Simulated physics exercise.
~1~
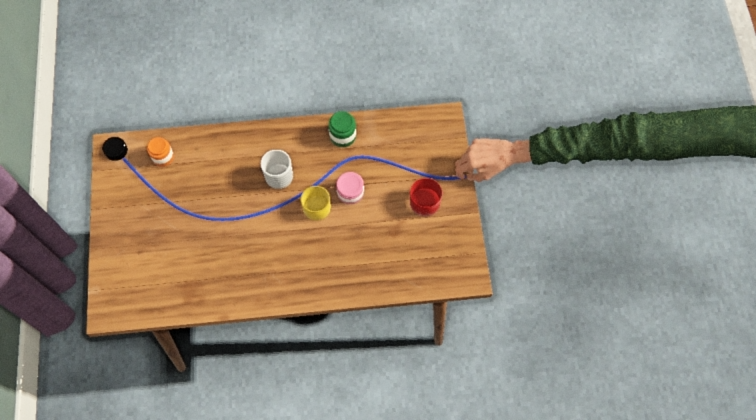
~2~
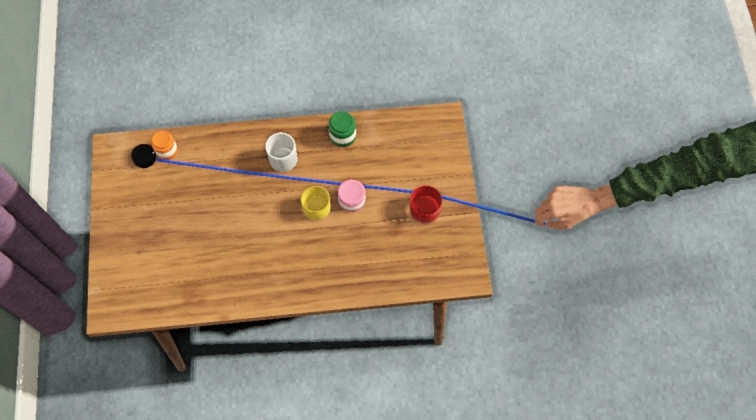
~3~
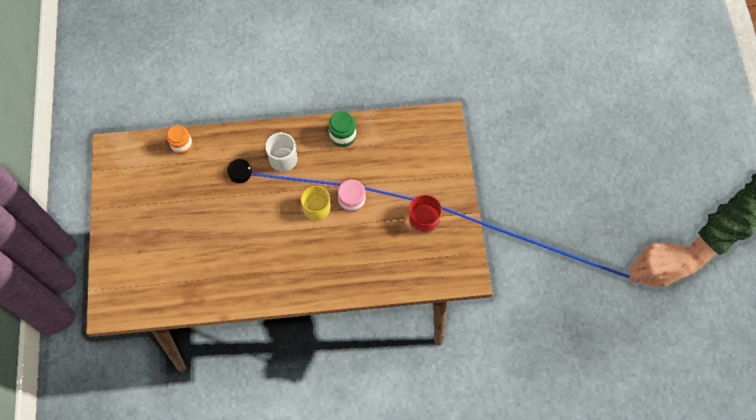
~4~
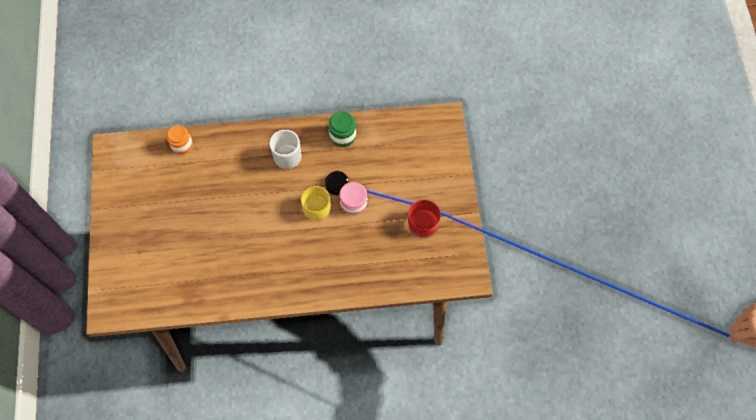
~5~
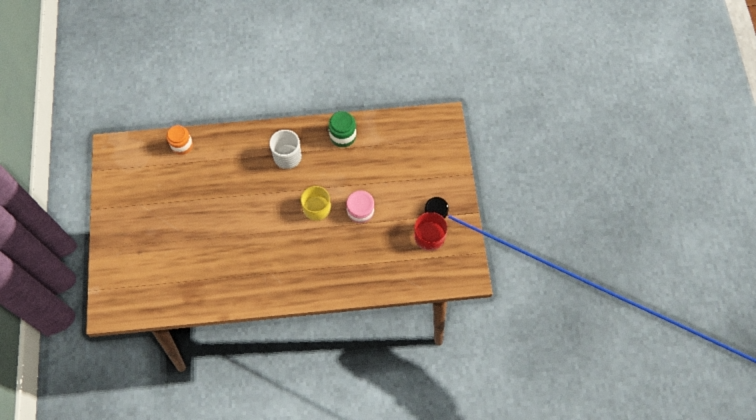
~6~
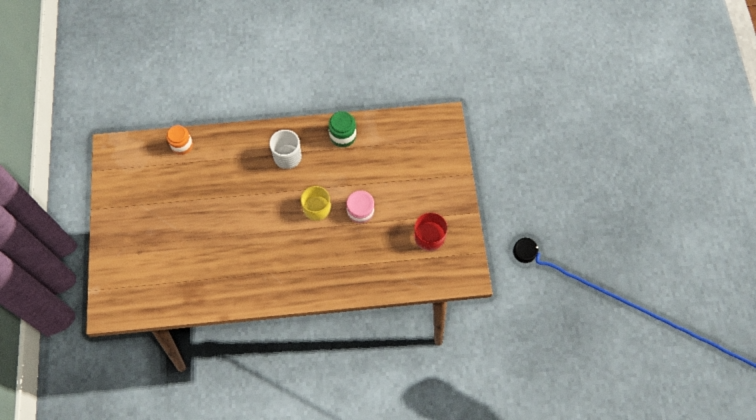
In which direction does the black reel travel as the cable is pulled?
The black reel moves to the right, crossing the table from near its left end and going past the right edge.
